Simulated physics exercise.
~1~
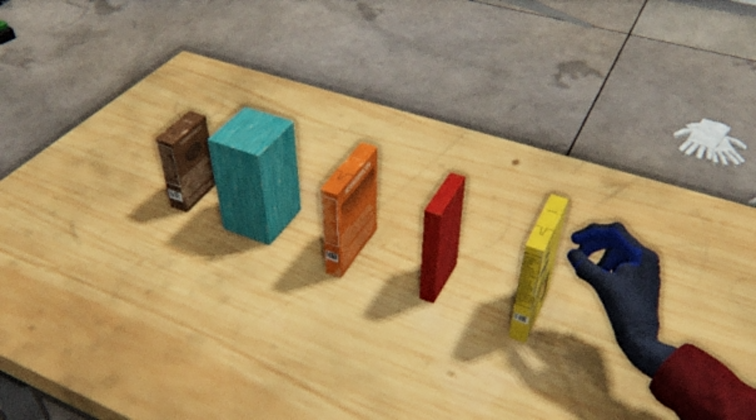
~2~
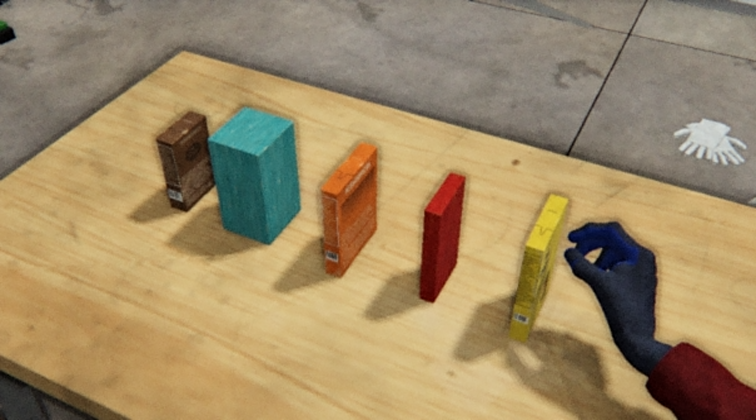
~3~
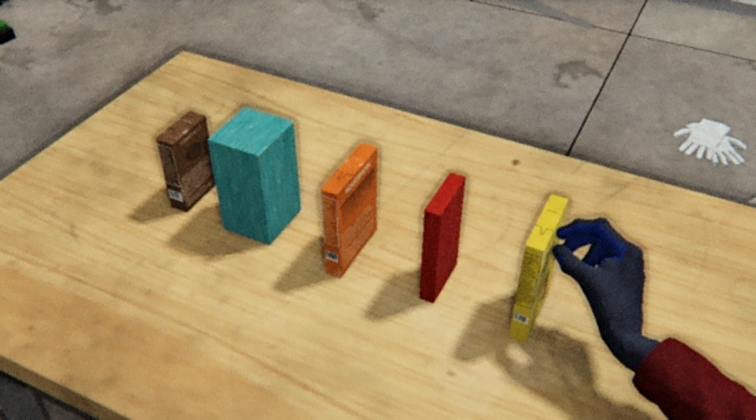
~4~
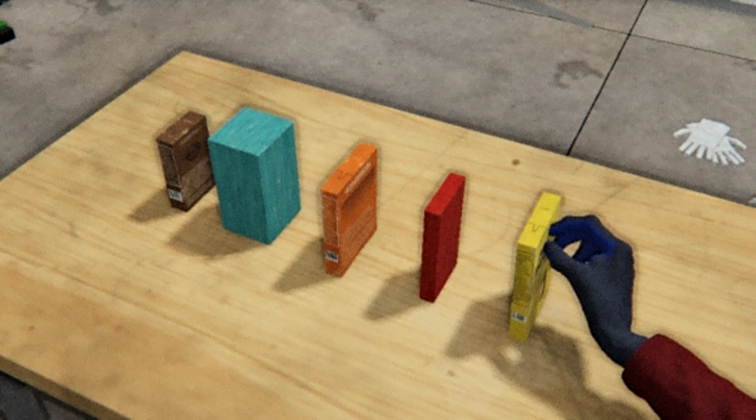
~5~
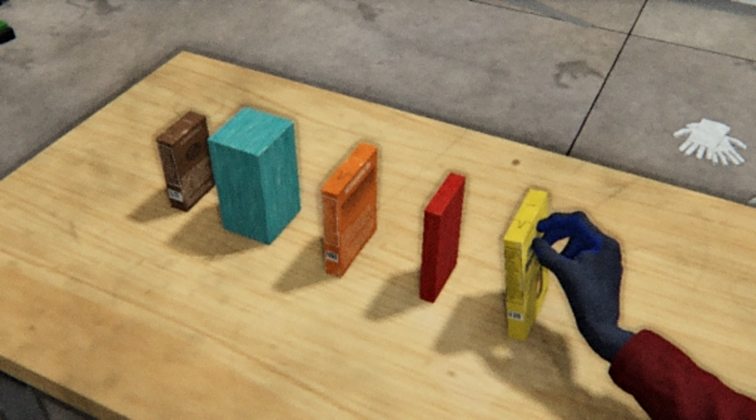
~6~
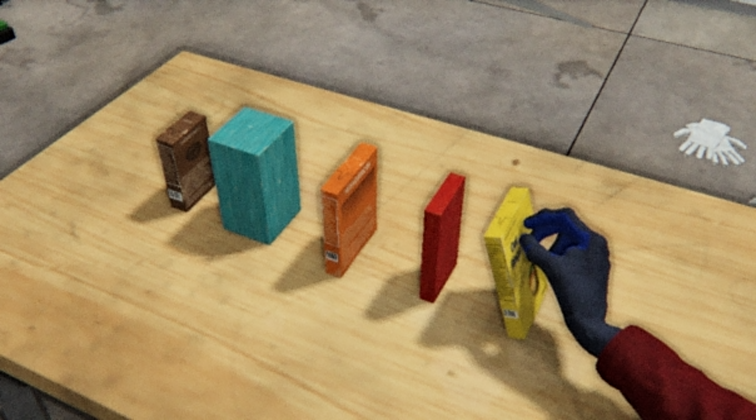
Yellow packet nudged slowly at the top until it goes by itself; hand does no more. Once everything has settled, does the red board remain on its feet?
No.
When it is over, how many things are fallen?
That adds up to 3 in total.
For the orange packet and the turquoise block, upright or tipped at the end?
The orange packet goes down; the turquoise block remains standing.
Then, 0.30 s past the last view, yellow packet 78° over; red board rocked 37° from its first pose near (407, 234).
Then, 0.40 s past the last view, yellow packet 90° over; red board rocked 61° from its first pose near (393, 241); orange packet rocked 18° from its first pose.
Then, 0.70 s past the last view, yellow packet 90° over; red board on its side near (409, 266); orange packet rocked 45° from its first pose.
Then, 2.70 s past the last view, yellow packet 90° over; red board on its side near (419, 270); orange packet rocked 61° from its first pose.
Finally, down or leaning hard on the table, orange packet and red board; turquoise block still in place. Final places as the last picture's camera would see them, red board near (426, 272).
